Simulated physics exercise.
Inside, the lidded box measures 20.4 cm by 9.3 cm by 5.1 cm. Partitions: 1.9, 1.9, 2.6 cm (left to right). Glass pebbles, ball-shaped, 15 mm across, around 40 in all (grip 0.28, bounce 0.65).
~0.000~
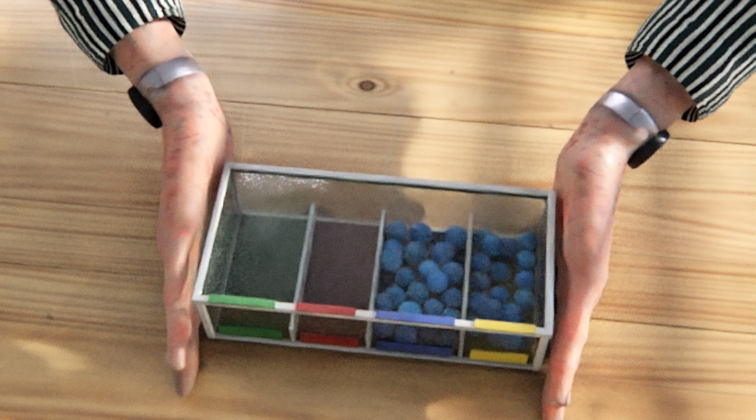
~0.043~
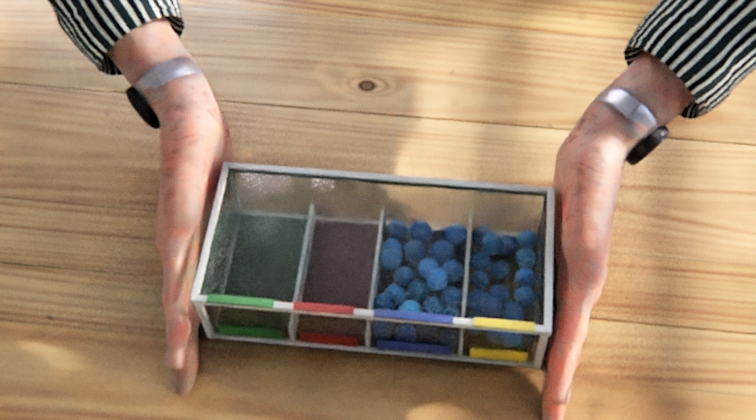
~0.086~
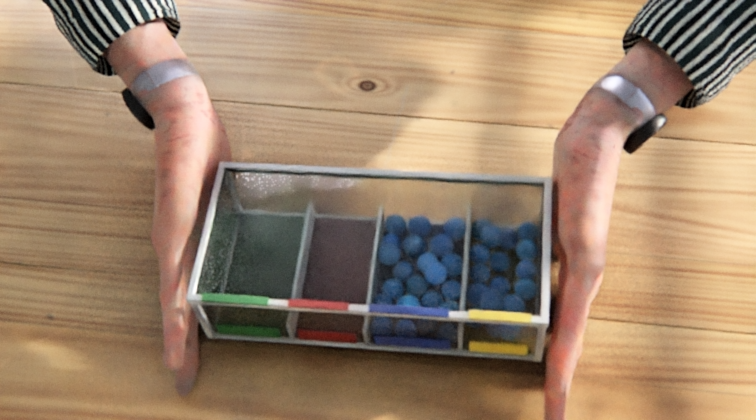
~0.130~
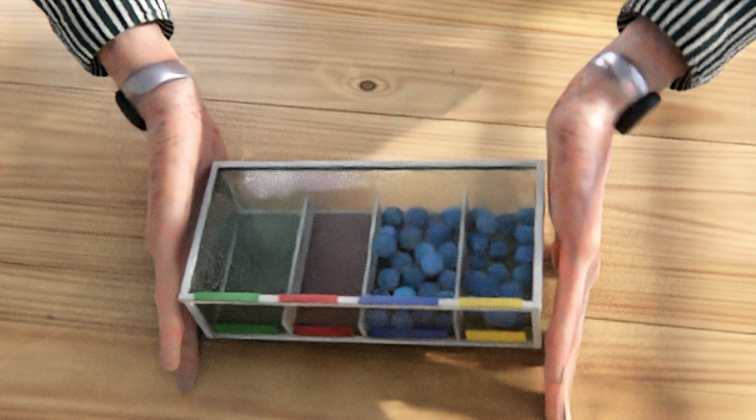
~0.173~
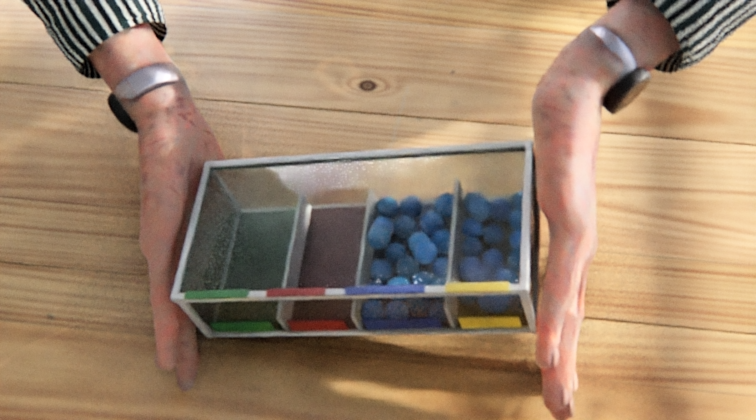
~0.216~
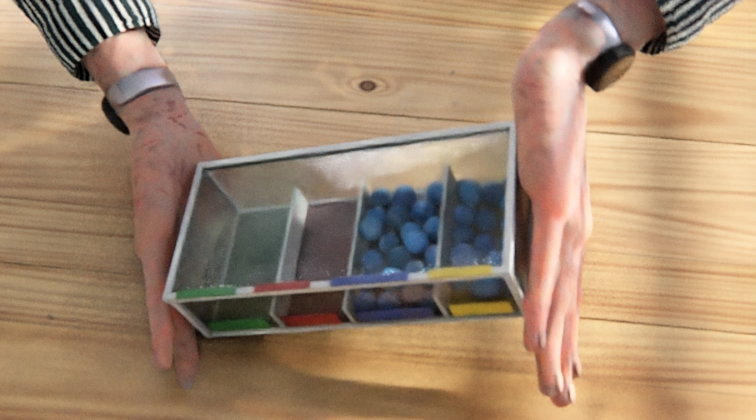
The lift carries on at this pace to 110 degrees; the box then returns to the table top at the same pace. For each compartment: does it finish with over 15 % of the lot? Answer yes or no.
Red compartment: No; blue compartment: No; green compartment: Yes; yellow compartment: No.
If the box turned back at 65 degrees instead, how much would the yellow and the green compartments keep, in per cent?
Then: Yellow 45; green 5.
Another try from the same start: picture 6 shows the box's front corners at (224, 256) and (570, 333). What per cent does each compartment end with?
Red 0; blue 10; green 0; yellow 95.
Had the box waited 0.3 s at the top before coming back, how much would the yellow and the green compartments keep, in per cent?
Then: Yellow 5, green 95.
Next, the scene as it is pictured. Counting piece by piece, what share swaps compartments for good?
Some 100 per cent.
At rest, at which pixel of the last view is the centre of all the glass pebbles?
Around (265, 265).
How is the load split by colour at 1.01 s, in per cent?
Red 30, blue 35, green 15, yellow 20.
Then, at 1.01 s, tilt 110 degrees; red 30 %, blue 35 %, green 15 %, yellow 20 %.
After 1.54 s, tilt 48 degrees; blue 5 %, green 90 %.
After 2.13 s, tilt 0 degrees; blue 5 %, green 90 %.
In the end, at 2.5 s, red 5 %, blue 5 %, green 90 %, yellow 5 %.
